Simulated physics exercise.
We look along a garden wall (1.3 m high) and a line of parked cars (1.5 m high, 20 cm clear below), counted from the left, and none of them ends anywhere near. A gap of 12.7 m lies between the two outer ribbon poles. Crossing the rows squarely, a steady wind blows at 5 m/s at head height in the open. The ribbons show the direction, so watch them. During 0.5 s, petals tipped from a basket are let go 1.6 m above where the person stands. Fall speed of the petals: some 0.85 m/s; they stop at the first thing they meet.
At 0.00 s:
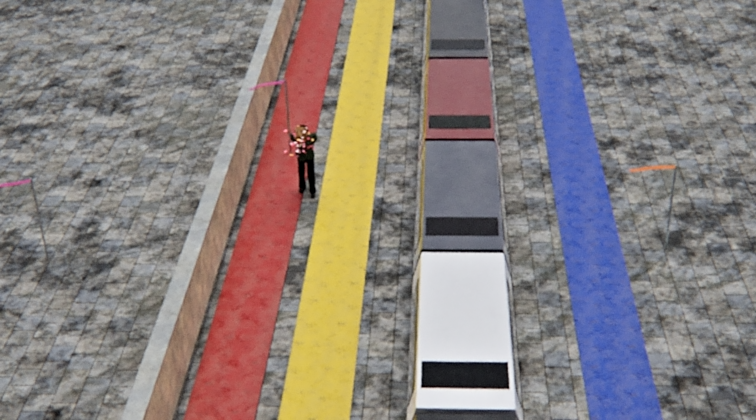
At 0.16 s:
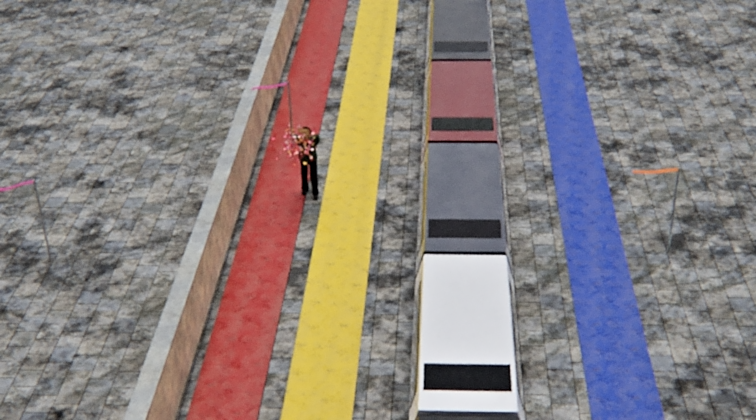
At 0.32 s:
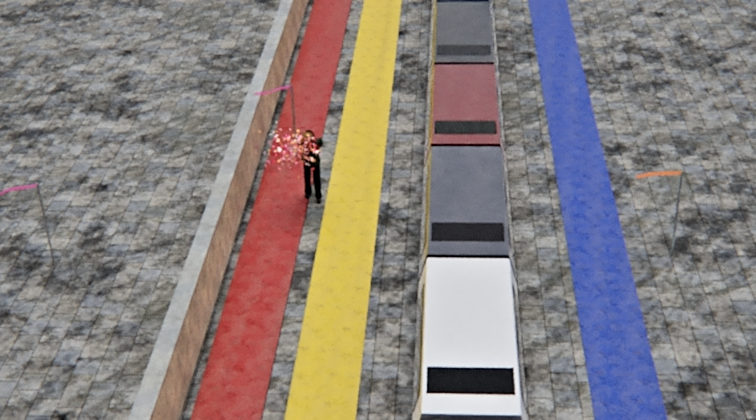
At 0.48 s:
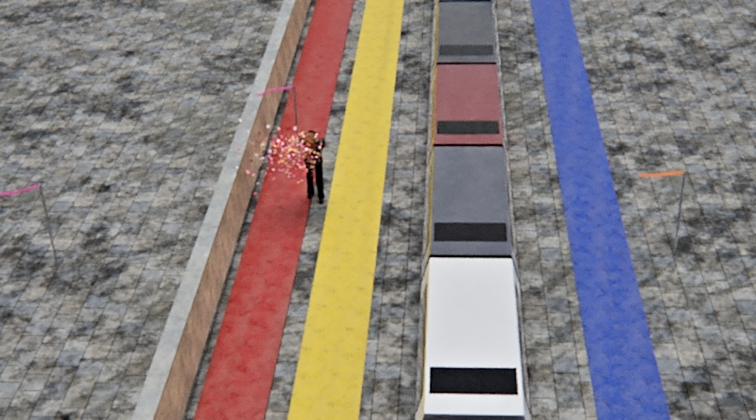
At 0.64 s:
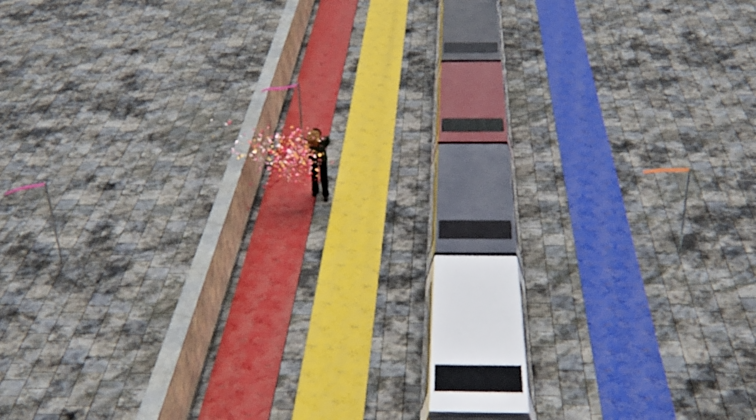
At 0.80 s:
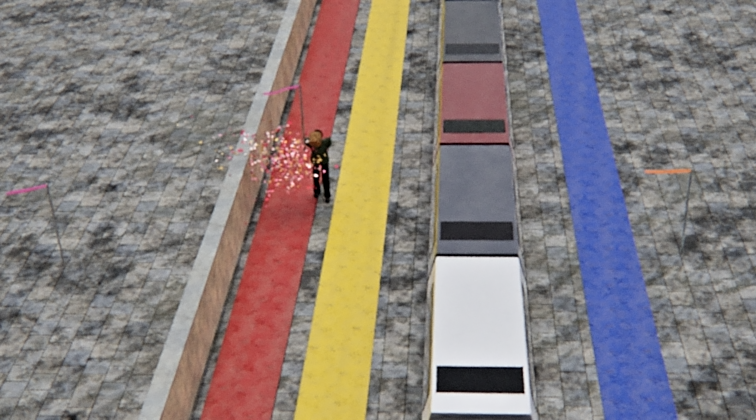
A line of parked cars, grey, dark red, grey and white, stands on grey paving seen from high above, looking along a low garden wall. Red and yellow strips lie between wall and cars, a blue one to the right, and thin poles carry pink and orange ribbons streaming left. Beside a dark-clothed person, pinkish petals spread leftward in a widening cloud as the view shifts very slightly.
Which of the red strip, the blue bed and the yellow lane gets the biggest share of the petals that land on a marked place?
The red one.
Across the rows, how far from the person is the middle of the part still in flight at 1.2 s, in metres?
It works out to about 1.0 m.
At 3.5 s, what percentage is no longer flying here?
Roughly 90 percent by that time.
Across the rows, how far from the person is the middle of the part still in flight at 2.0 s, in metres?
2.0 m.
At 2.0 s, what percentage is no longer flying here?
55 %.
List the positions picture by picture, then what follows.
The petals in the air span x = 290 to 310 around y = 145 and it comes from (301, 139), in the first picture.
The right ribbon ends at (633, 172), leaning 90 degrees to the left, the petals in the air span x = 285 to 310 around y = 145, the blue one passes (594, 247), the red one passes (267, 244) and the yellow one passes (343, 245), in the second picture.
The inner ribbon ends at (255, 93), leaning 75 degrees to the left, the petals in the air span x = 275 to 315 around y = 150 and the top of the line of parked cars crosses (466, 151), in the third picture.
The petals in the air span x = 260 to 315 around y = 150, the blue one passes (588, 189), the red one passes (288, 189) and the yellow one passes (357, 189), in the fourth picture.
The right ribbon ends at (643, 172), leaning 85 degrees to the left and the petals in the air span x = 250 to 315 around y = 155, in the fifth picture.
The inner ribbon ends at (264, 94), leaning 75 degrees to the left, the petals in the air span x = 230 to 315 around y = 160 and the top of the line of parked cars crosses (475, 150), in the sixth picture.
After 1.2 s, 87 % is in the air or yet to come; 0 % lies on the blue bed, 3 % on the red strip and 0 % on the yellow lane; the middle of what still flies is 0.9 m above the low ground, near (270, 174).
After 2.0 s, 44 % is in the air or yet to come; 0 % lies on the blue bed, 30 % on the red strip and 1 % on the yellow lane; the middle of what still flies is 0.5 m above the low ground, near (233, 190).
After 3.5 s, 11 % is in the air or yet to come; 0 % lies on the blue bed, 38 % on the red strip and 3 % on the yellow lane; the middle of what still flies is 0.3 m above the low ground, near (172, 200).
After 8.0 s, 1 % is in the air or yet to come; 0 % lies on the blue bed, 38 % on the red strip and 4 % on the yellow lane.
After 45.0 s, 0 % is in the air or yet to come; 0 % lies on the blue bed, 38 % on the red strip and 4 % on the yellow lane.
